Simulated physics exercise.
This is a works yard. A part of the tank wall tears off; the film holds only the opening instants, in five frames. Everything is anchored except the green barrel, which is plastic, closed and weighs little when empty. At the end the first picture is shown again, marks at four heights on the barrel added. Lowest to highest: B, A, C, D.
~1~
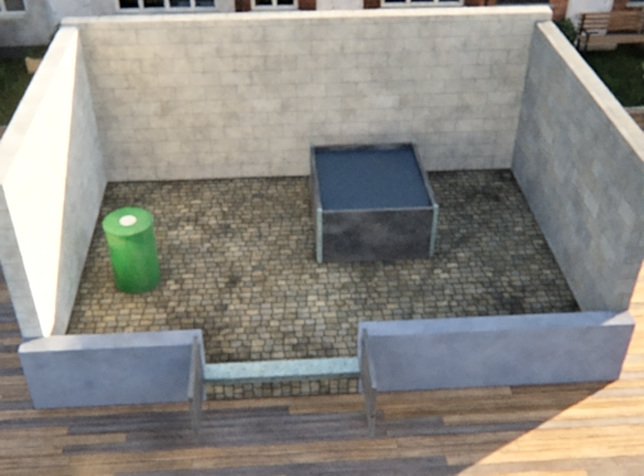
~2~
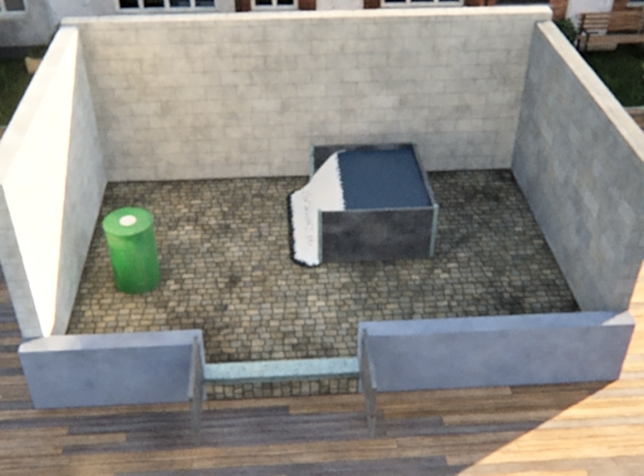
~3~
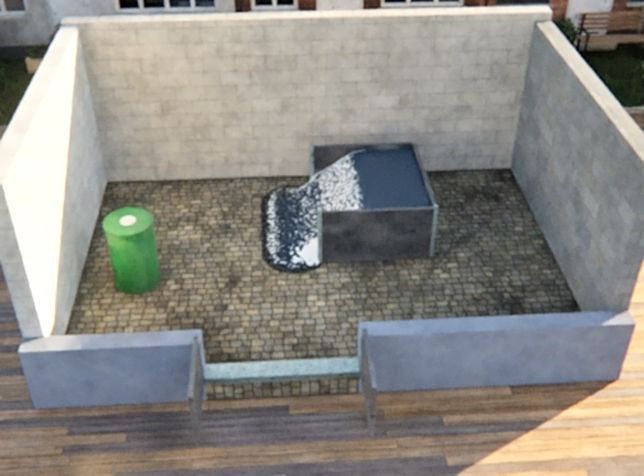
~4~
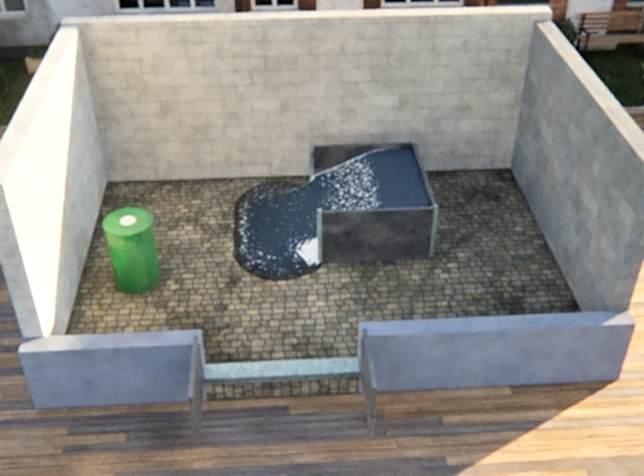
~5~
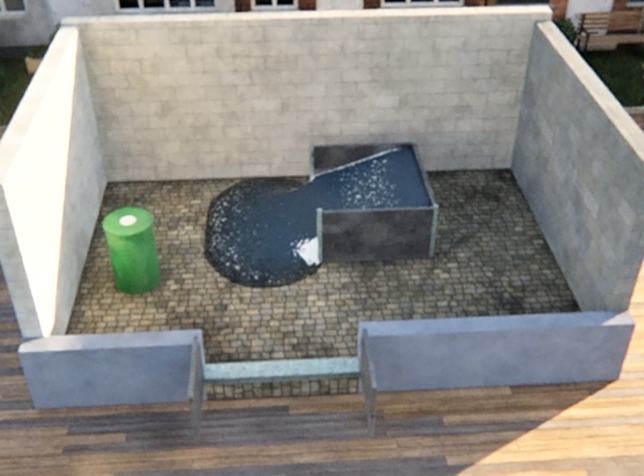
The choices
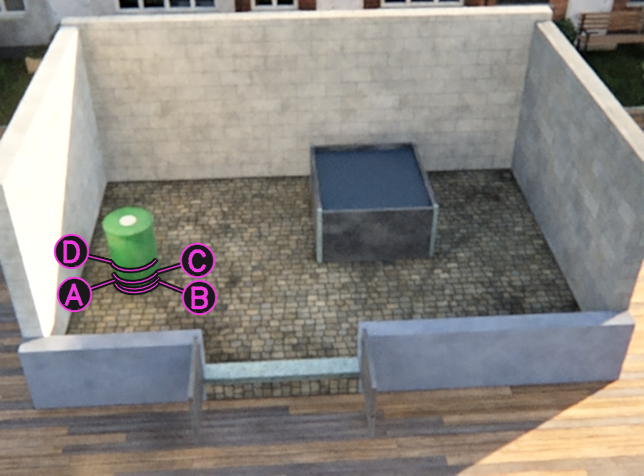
Walled works yard with a green barrel, dark water pouring from the open left side of a tank and spreading leftward across cobbles.
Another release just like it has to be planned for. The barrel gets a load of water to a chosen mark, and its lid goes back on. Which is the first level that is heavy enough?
Use level D.
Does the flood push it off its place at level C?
Yes, it does.
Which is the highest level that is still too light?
That is level C.
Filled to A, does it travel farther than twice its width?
Yes.
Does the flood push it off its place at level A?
Yes, that goes wrong.
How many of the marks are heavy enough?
One of the four.
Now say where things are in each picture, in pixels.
Lid of the green barrel at (128, 221); tank full, its middle at (370, 180); open gate at (281, 329), in the first picture.
In the second picture, 3 % of the ground wet, in view closest to the barrel at (296, 250).
In the third picture, 6 % of the ground wet, in view closest to the barrel at (268, 249).
In the fourth picture, 10 % of the ground wet, in view closest to the barrel at (245, 261).
Lid of the green barrel at (128, 221); 15 % of the ground wet, in view closest to the barrel at (212, 254), in the fifth picture.
On the marked copy, A at (134, 289); B at (135, 292); C at (133, 282); D at (131, 270); from the bottom up B, A, C, D.
With A, it is pushed about 5 times its own width away.
With B, it is pushed about 7 times its own width away.
With C, it is pushed about its own width away.
With D, it does not move.
